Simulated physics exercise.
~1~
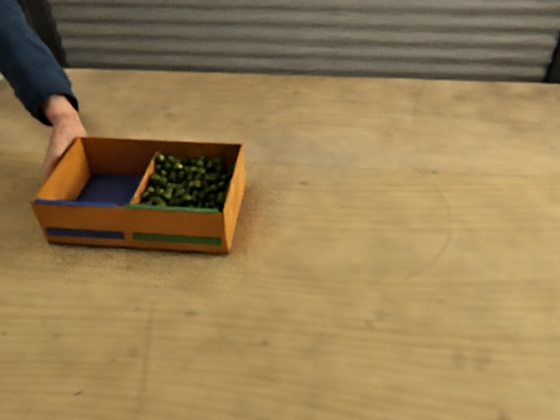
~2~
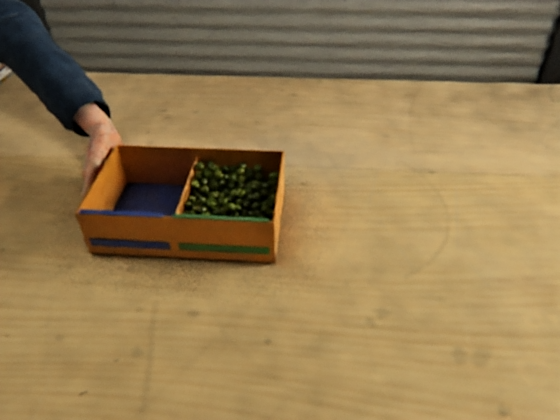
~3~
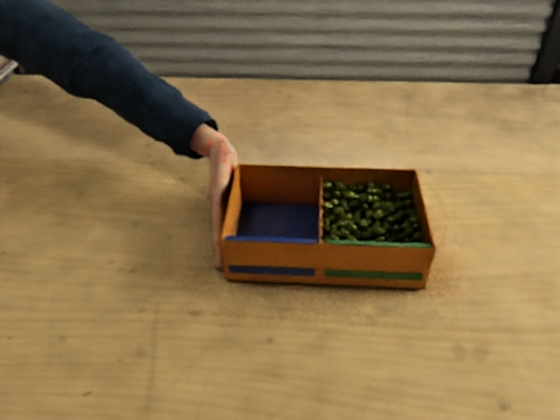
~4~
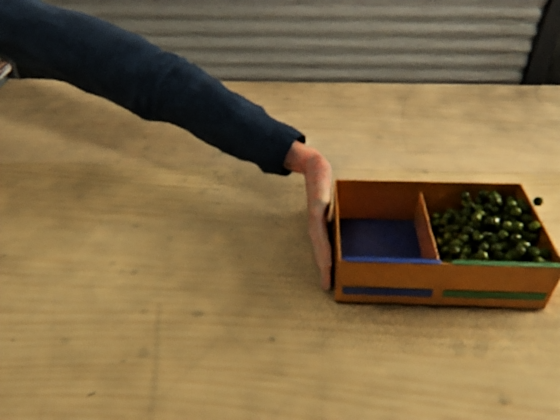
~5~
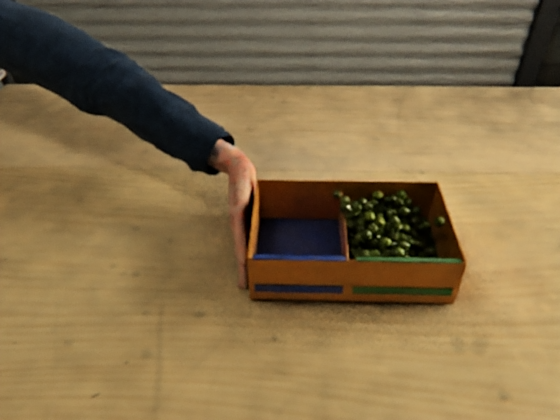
An orange, open-topped tray with two compartments sits at the left of a pale wooden tabletop, viewed from above and in front, with grey corrugated metal behind. Its left compartment shows an empty blue floor, while the right holds a heap of small, dark green olives, with blue and green strips along the front. A hand in a dark blue sleeve, at the tray's left end, moves it rightward across the table. Near the right edge, the olives bunch up and one appears beyond the rim. The tray then moves back left, ending right of centre with the olives still heaped in their compartment.
